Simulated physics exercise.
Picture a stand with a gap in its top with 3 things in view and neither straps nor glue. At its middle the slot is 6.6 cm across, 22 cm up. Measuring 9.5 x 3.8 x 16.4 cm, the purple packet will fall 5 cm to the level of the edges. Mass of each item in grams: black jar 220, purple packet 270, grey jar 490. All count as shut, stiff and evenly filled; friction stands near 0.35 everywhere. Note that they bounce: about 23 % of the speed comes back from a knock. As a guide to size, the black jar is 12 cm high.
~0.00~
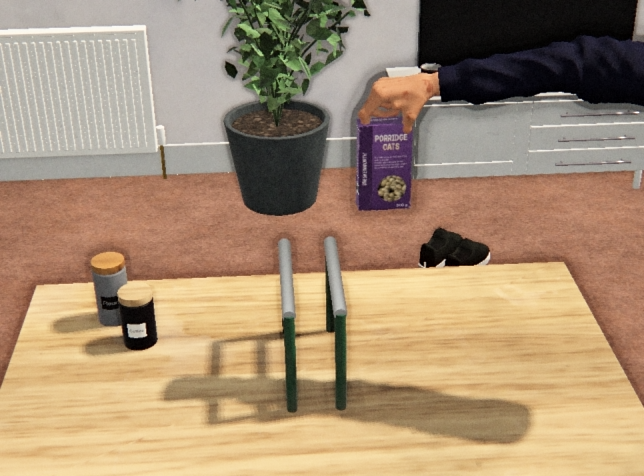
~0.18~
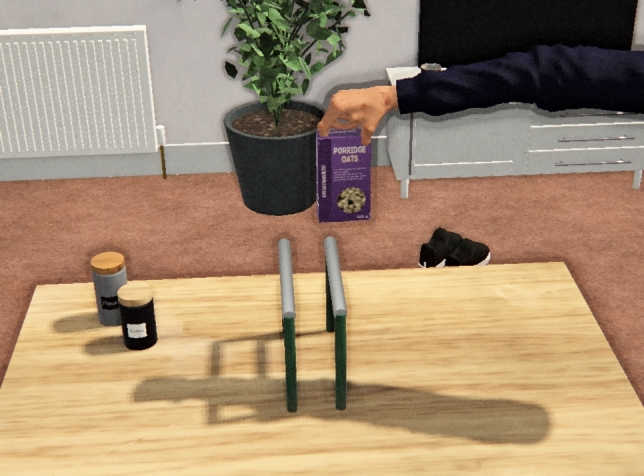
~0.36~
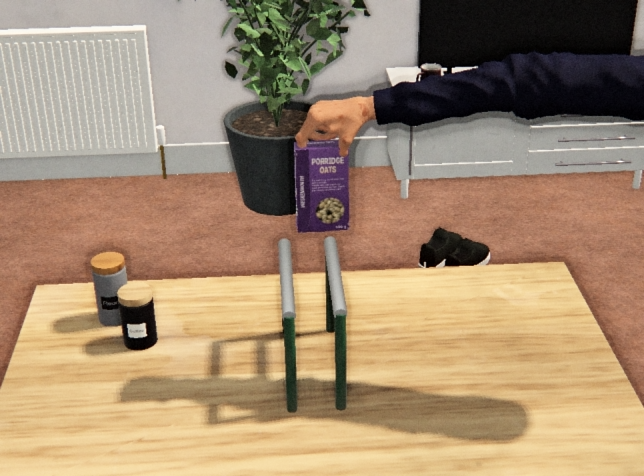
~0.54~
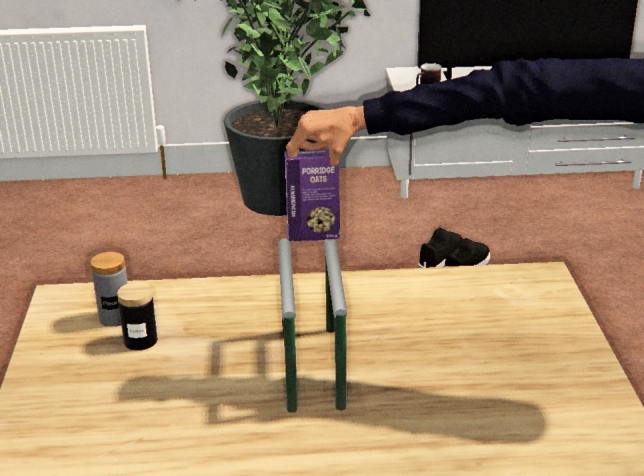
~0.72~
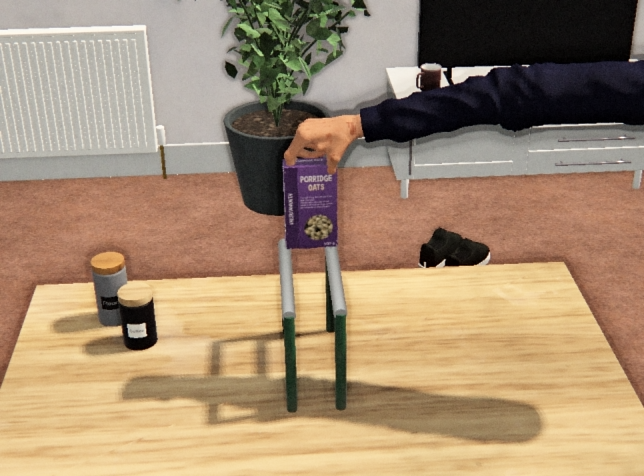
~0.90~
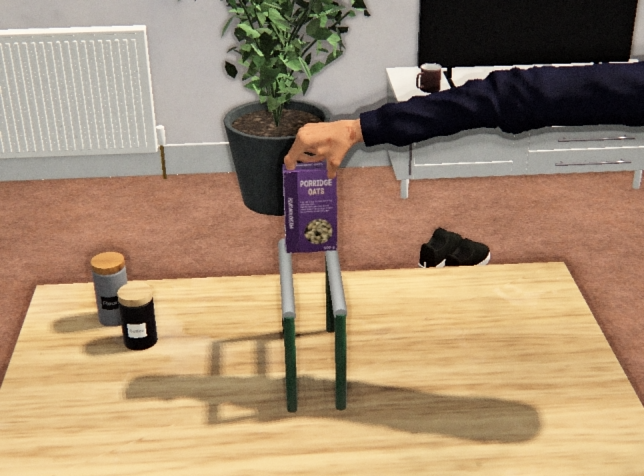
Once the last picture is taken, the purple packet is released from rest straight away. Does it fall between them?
After release the packet hangs up.
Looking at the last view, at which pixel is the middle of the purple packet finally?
(311, 233).
After 1.10 s, purple packet slid 5 cm near (311, 232).
After 1.20 s, purple packet slid 5 cm near (311, 233).
At rest (1.9 s), not toppled but over 4 cm from the start, purple packet; the other 2 in place, give or take 4 cm. Seen from the same camera at the end, purple packet near (311, 233). The packet is caught.
